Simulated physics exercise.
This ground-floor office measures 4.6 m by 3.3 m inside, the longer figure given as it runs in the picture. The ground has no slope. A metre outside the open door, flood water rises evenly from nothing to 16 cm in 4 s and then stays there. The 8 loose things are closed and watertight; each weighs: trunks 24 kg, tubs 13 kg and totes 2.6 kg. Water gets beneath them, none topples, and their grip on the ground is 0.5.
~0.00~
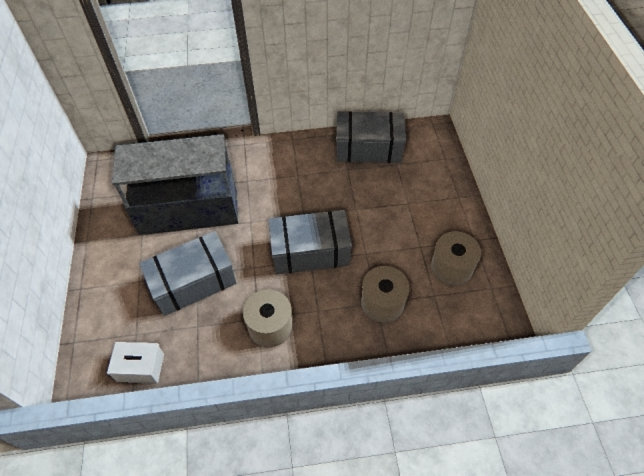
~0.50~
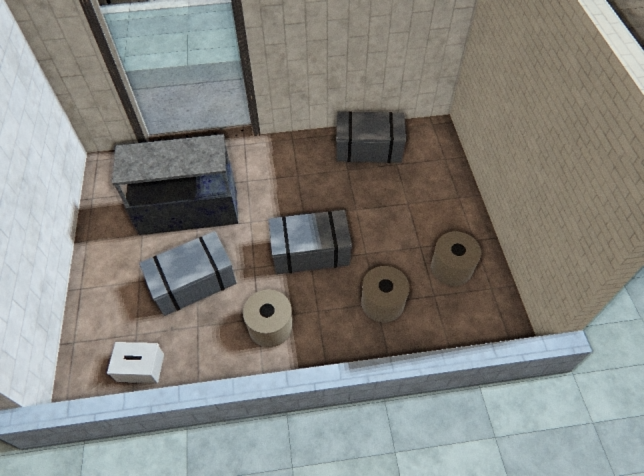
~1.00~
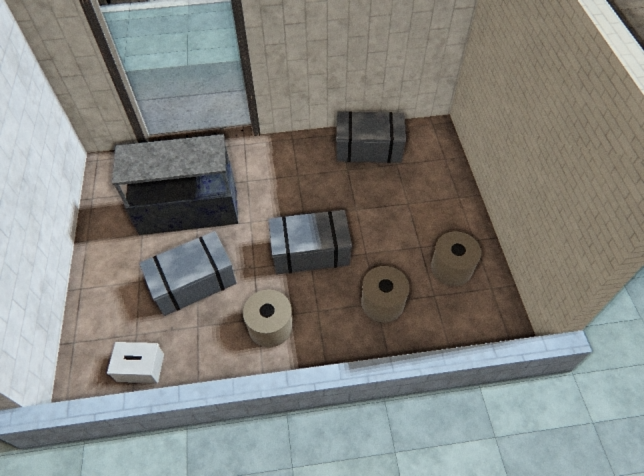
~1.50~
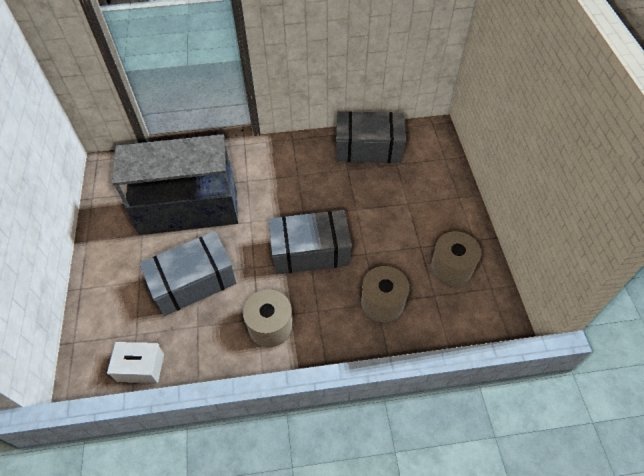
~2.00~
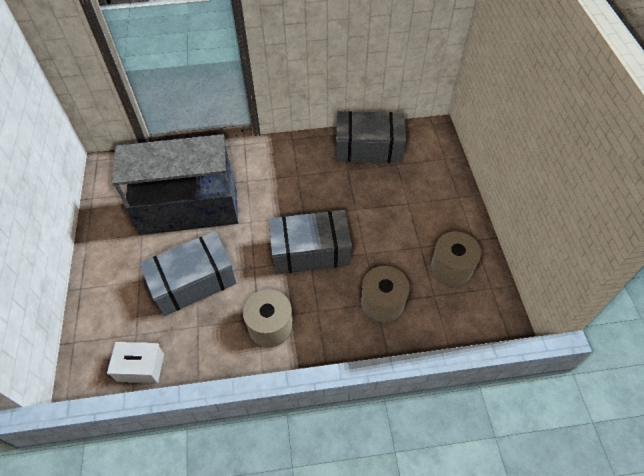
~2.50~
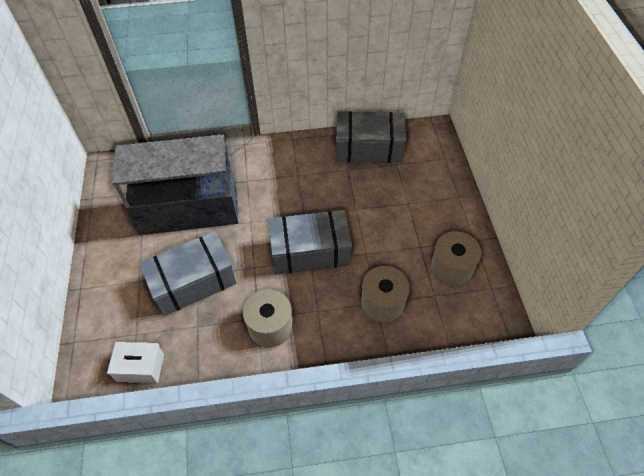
A walled room with a brown tiled floor held grey strapped trunks, round tan tubs and a small white box, all staying still while the pale paving outside turned blue-green.
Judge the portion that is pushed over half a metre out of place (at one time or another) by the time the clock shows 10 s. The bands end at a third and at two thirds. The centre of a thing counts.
That comes to under a third.
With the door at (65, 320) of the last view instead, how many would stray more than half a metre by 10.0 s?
Then 3.
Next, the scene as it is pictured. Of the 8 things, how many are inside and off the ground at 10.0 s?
At that moment 1.
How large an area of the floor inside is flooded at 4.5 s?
Roughly 3.5 m2.
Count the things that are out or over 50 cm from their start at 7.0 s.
I count 1.
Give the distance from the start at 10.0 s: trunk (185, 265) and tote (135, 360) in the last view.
In turn: 0 cm, 80 cm.
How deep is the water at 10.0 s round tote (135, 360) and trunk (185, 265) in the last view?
About 3 and 4 cm.
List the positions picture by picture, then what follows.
The first picture shows a trunk at (309, 232) rests on the ground; a trunk at (371, 125), on the bottom; 0.0 m2 under water; 0 of 8 have shifted.
The second picture shows a trunk at (309, 232), on the bottom; a trunk at (371, 125) rests on the ground; 0.0 m2 under water; 0 of 8 have shifted.
The third picture shows a trunk at (309, 232) rests on the ground; a trunk at (371, 125), on the bottom; 0.0 m2 under water; 0 of 8 have shifted.
The fourth picture shows a trunk at (309, 232) rests on the ground; a trunk at (371, 125), on the bottom; 0.0 m2 under water; 0 of 8 have shifted.
The fifth picture shows a trunk at (309, 232) rests on the ground; a trunk at (371, 125), on the bottom; 0.0 m2 under water; 0 of 8 have shifted.
The sixth picture shows a trunk at (309, 232), on the bottom; a trunk at (371, 125) rests on the ground; 0.3 m2 under water; 0 of 8 have shifted.
After 3.5 s 0 of 8 are over 50 cm from their spots; 0 afloat.
After 4.5 s 0 of 8 are over 50 cm from their spots; 0 afloat.
After 7.0 s 1 of 8 are over 50 cm from their spots; 1 afloat.
After 10.0 s 2 of 8 are over 50 cm from their spots, and 2 have been at some point; 1 afloat.
